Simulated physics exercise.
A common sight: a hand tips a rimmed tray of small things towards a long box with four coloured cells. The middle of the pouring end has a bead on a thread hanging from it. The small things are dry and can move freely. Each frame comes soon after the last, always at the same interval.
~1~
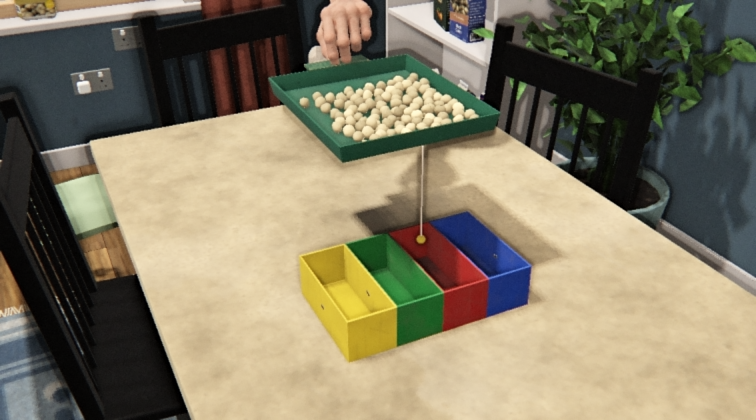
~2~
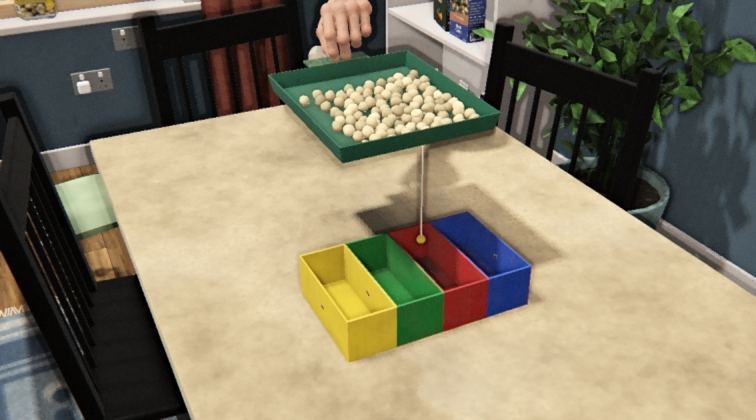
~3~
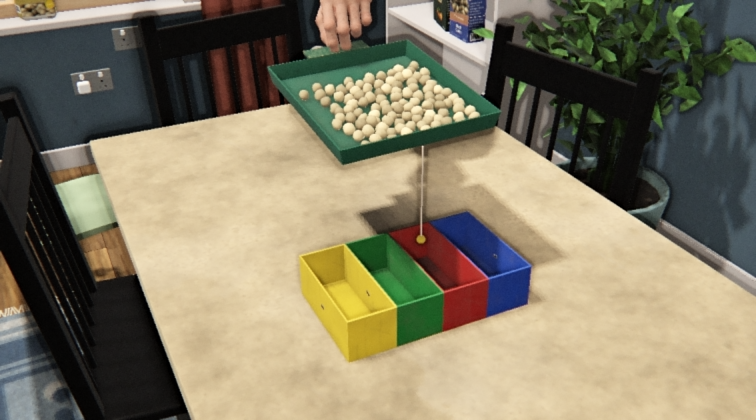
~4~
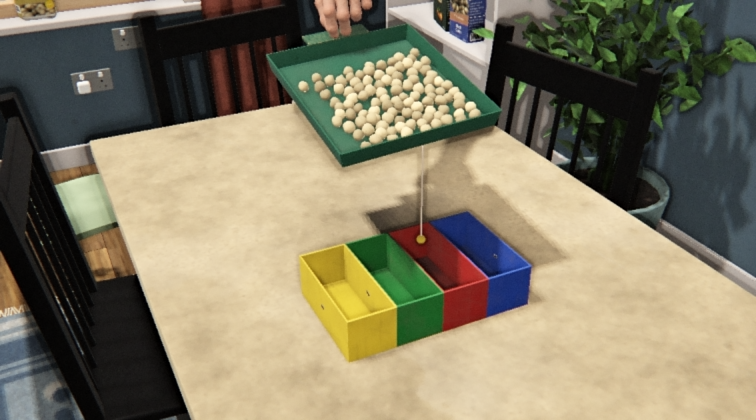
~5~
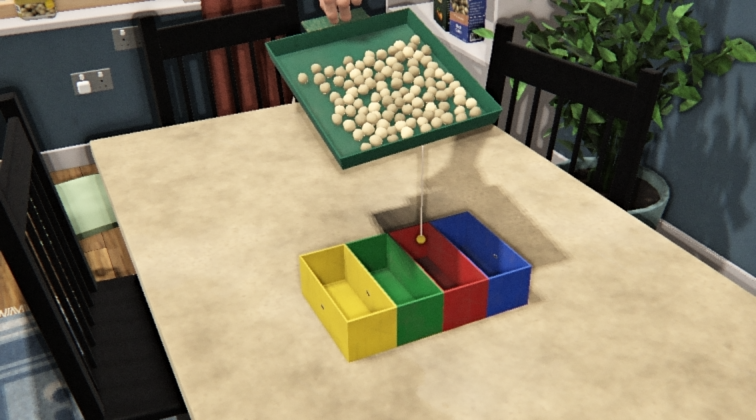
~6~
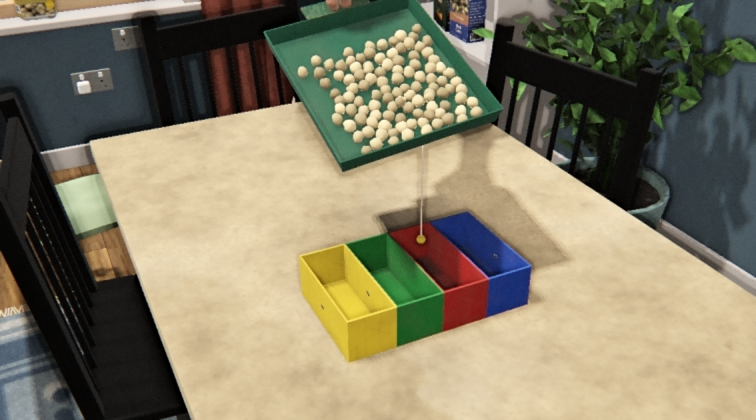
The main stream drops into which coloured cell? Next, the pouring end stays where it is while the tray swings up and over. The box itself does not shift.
It drops into the yellow cell.
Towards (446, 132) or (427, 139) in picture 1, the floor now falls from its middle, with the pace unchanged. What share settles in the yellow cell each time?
I'd say some 0 in a hundred at first, then 0 in a hundred.
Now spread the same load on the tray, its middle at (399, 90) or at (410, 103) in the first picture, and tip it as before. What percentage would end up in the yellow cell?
Estimate: 40 % first, 30 % second.
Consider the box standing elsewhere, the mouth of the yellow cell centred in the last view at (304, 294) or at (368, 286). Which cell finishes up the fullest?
First: The cell in green. Second: The cell in yellow.
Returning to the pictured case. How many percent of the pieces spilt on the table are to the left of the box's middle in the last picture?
That would be roughly 20 per cent.
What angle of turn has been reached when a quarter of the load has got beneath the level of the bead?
I'd say it is tilted about 120°.
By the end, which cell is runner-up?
That is green.
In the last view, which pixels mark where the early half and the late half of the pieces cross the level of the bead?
The opening part goes through (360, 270); what follows goes through (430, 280).
Soon after the last picture, tray tipped steeply; all on the tray.
A little later, tray tipped past a quarter turn; nearly all on the tray; a stray few in the yellow cell; a stray few falling or outside the box.
Later still, tray tipped past a quarter turn; about half in the yellow cell; about a quarter in the green cell; a small part in the red cell; about a quarter falling or outside the box.
At rest, tray tipped past a quarter turn; about half in the yellow cell; about a quarter in the green cell; a small part in the red cell; none in the blue cell; about a quarter outside the box.
